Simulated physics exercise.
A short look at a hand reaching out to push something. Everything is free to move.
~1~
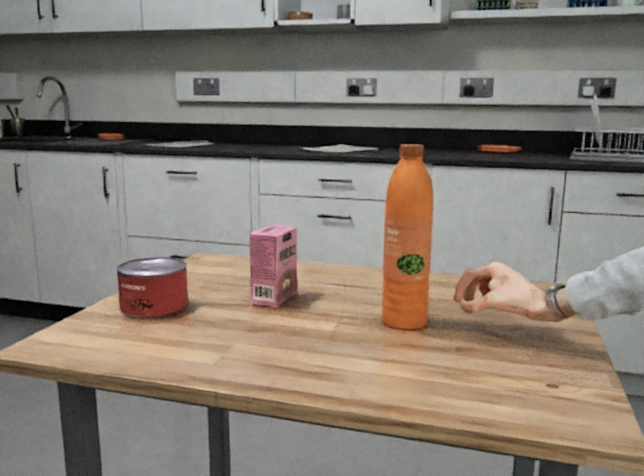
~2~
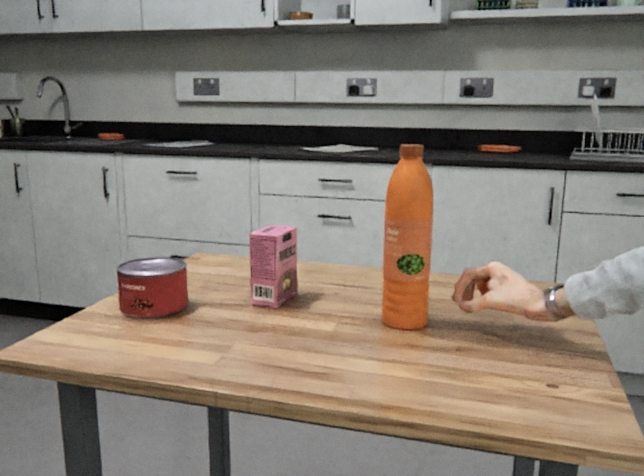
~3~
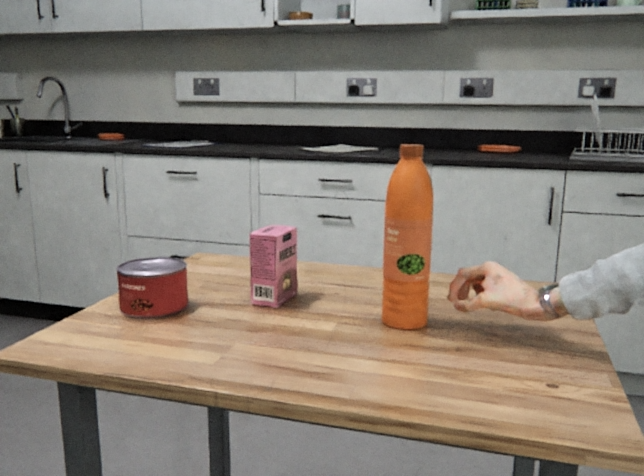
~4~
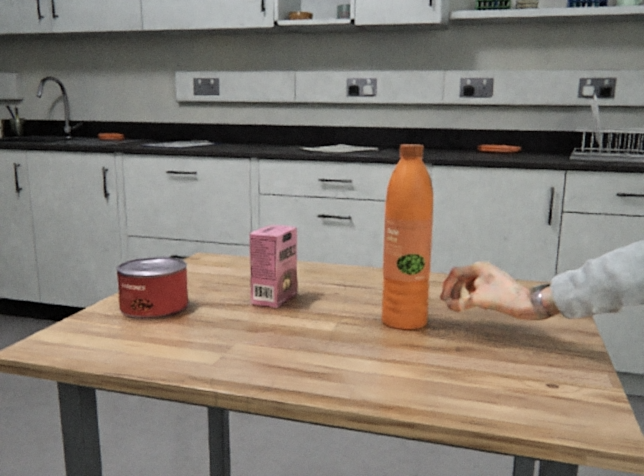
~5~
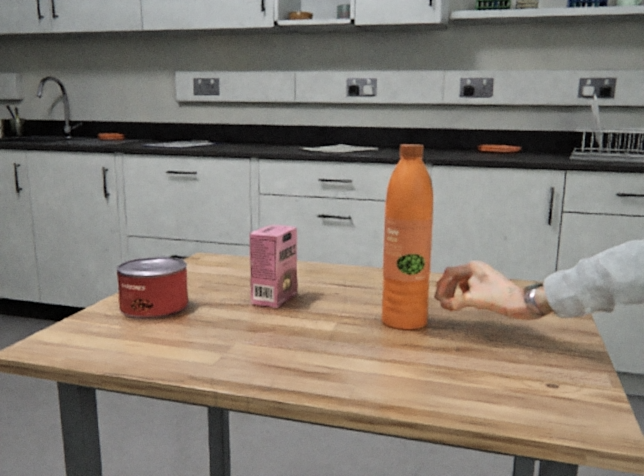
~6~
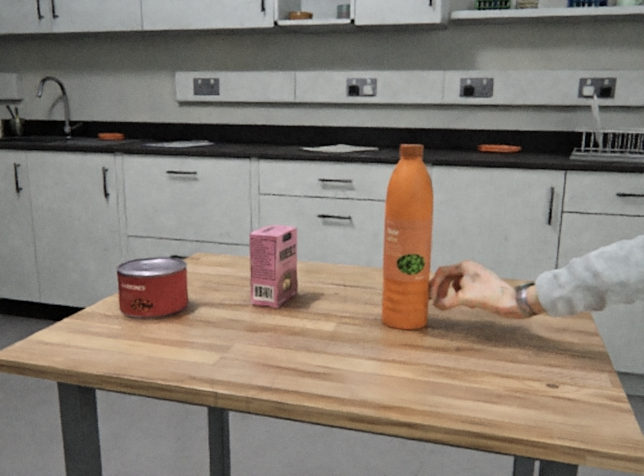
In this clip, a hand in a grey sleeve moves slightly left across a wooden table toward an upright orange bottle, closing the small gap between them, while the bottle, a pink carton and a red tin stay still.
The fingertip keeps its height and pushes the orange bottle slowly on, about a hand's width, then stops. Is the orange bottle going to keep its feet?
The orange bottle keeps standing.
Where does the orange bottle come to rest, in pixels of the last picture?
Near (337, 232).
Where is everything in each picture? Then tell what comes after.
The first picture shows orange bottle (408, 237).
The second picture shows orange bottle (408, 237).
The third picture shows orange bottle (408, 237).
The fourth picture shows orange bottle (408, 237).
The fifth picture shows orange bottle (408, 237).
The sixth picture shows orange bottle (408, 237).
Then, 0.40 s past the last view, orange bottle displaced a little near (381, 234).
Then, 0.80 s past the last view, orange bottle displaced about its own width near (352, 232).
Finally, moved from the start, orange bottle. Final places as the last picture's camera would see them, orange bottle near (337, 231).
